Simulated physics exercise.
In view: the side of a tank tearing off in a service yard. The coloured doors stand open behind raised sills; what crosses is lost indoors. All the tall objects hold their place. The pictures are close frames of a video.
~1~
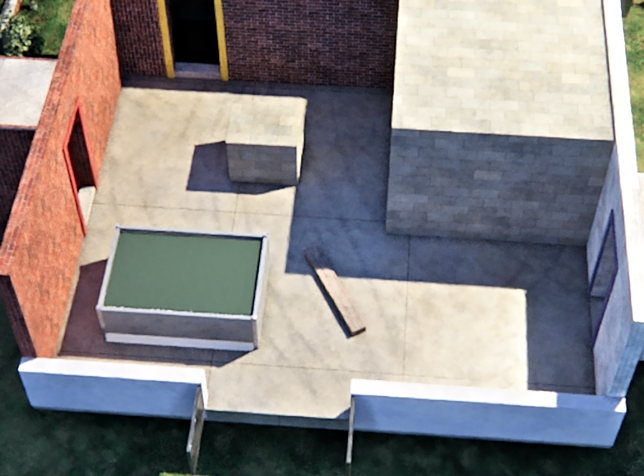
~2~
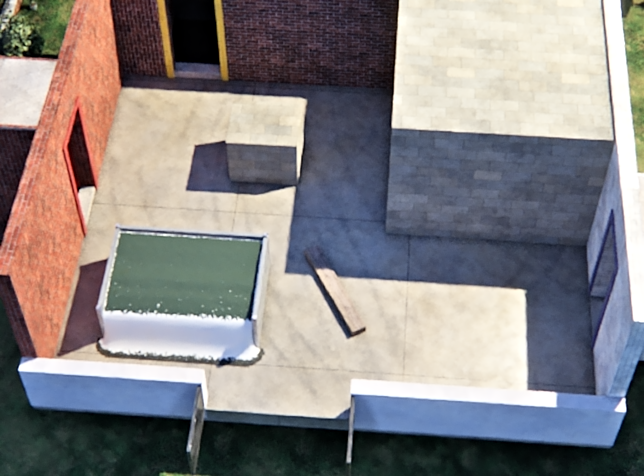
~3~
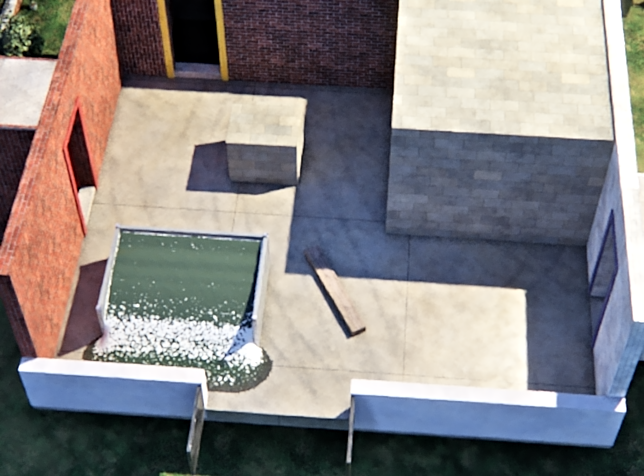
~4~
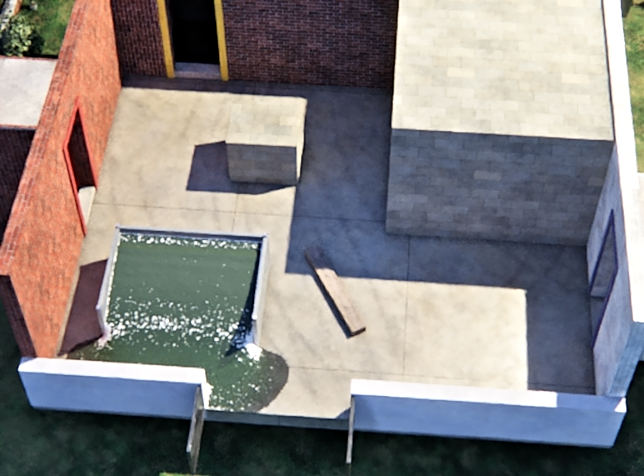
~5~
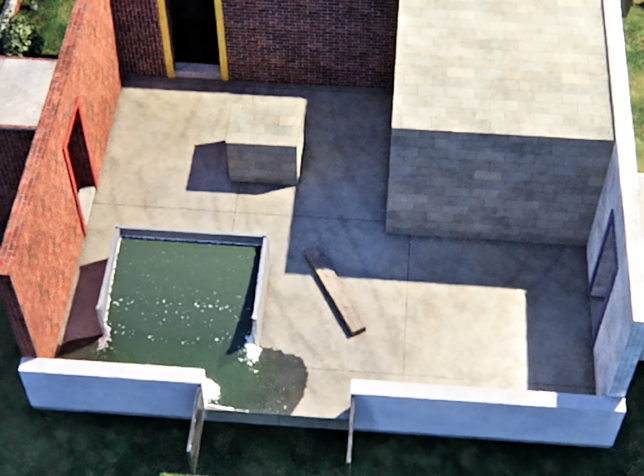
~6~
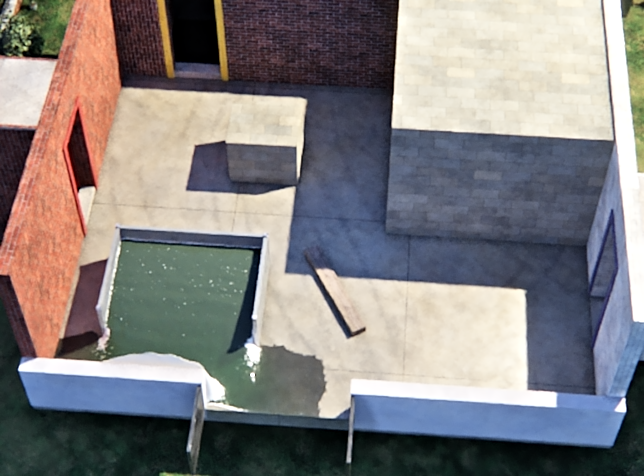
Green water burst through the near side of an open tank in a walled yard, foaming white at first, then spread across the pale paving to the low front wall and its gap.
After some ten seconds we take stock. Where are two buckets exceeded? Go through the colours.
The blue door stays under that; the red door stays under that; the yellow door stays under that.
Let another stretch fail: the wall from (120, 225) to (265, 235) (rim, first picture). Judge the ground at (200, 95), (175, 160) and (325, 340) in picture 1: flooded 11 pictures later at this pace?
One after the other: Wet, under water, dry.
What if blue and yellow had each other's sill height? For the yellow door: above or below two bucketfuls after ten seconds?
One by one: The yellow door passes that mark.
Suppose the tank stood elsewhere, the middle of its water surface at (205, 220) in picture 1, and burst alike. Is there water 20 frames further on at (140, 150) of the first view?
There: Awash.
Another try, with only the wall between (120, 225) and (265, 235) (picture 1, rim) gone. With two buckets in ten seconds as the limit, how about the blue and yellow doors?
Then: The blue door keeps below it, the yellow door lets more in.
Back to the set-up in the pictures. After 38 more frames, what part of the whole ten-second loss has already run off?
Close to 85 %.
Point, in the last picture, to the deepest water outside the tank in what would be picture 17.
Close to (60, 385).
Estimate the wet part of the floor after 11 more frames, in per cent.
About 20 per cent.
A moment on, water covers 10 % of the floor; the blue door not reached, the red door not reached, the yellow door not reached.
Next, water covers 20 % of the floor; the blue door not reached, the red door wet at the sill, nothing in, the yellow door not reached.
Then, water covers 40 % of the floor; the blue door not reached, the red door wet at the sill, nothing in, the yellow door wet at the sill, nothing in.
Later, water covers 55 % of the floor; the blue door wet at the sill, nothing in, the red door wet at the sill, nothing in, the yellow door wet at the sill, nothing in.
In the end, water covers 75 % of the floor; the blue door under two buckets in, the red door wet at the sill, nothing in, the yellow door wet at the sill, nothing in.
